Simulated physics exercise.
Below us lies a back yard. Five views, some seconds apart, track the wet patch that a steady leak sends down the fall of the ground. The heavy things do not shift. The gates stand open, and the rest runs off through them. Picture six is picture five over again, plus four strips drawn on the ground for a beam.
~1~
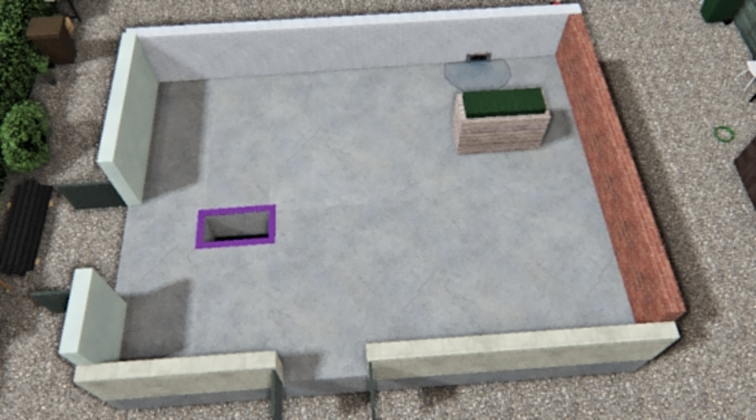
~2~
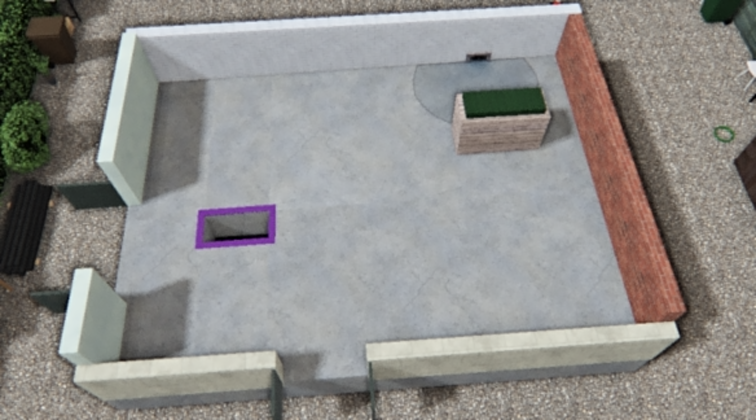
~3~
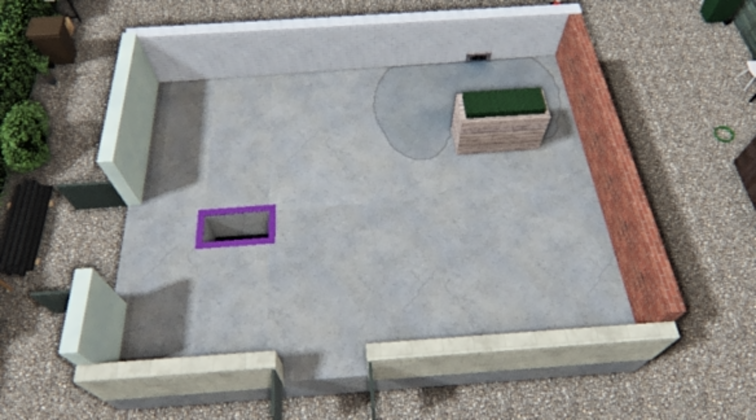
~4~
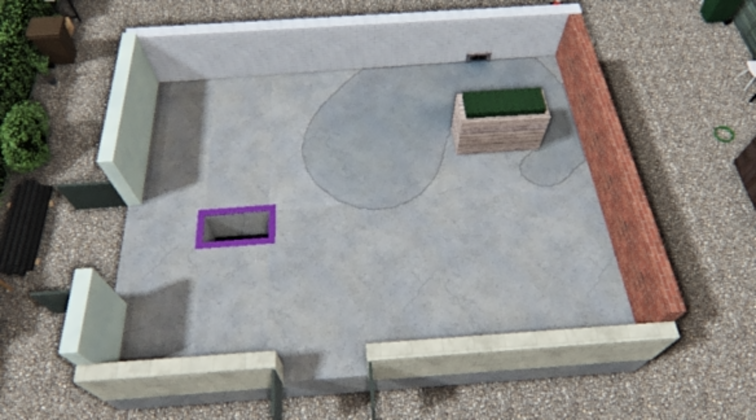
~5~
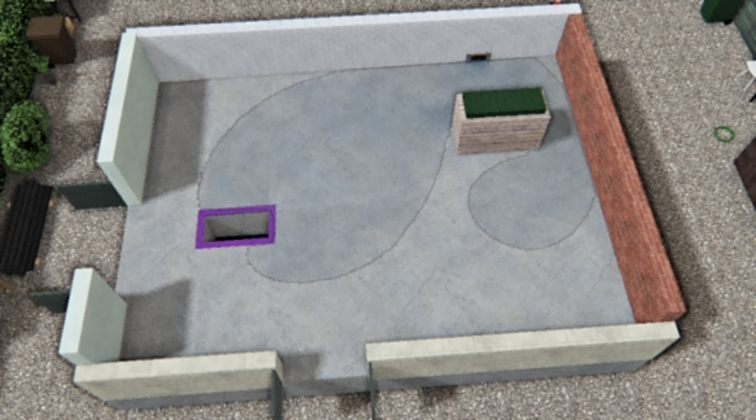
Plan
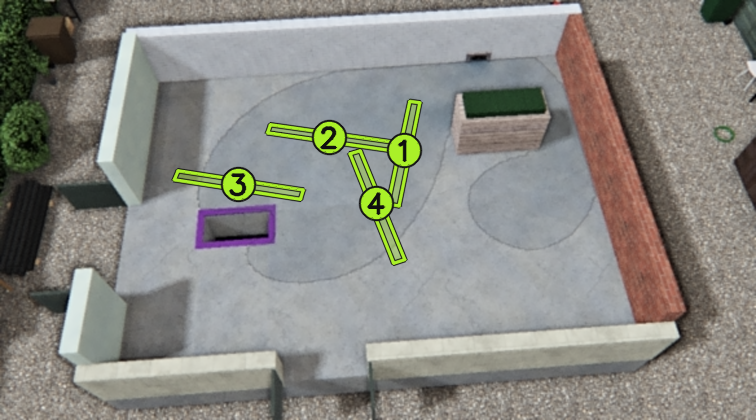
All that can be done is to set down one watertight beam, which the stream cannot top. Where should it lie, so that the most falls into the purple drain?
4 is best.
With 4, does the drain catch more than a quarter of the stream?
No.
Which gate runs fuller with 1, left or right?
More leaves on the left.
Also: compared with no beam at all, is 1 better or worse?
It is worse.
On the marked copy, 1 from (393, 205) to (414, 102); 2 from (269, 128) to (391, 146); 3 from (176, 175) to (301, 194); 4 from (355, 152) to (399, 261).
If 1 is chosen, about 12 % of the stream goes into the purple drain, about 86 % out by the gates.
If 2 is chosen, about 14 % of the stream goes into the purple drain, about 82 % out by the gates.
If 3 is chosen, about 13 % of the stream goes into the purple drain, about 80 % out by the gates.
If 4 is chosen, about 19 % of the stream goes into the purple drain, about 74 % out by the gates.
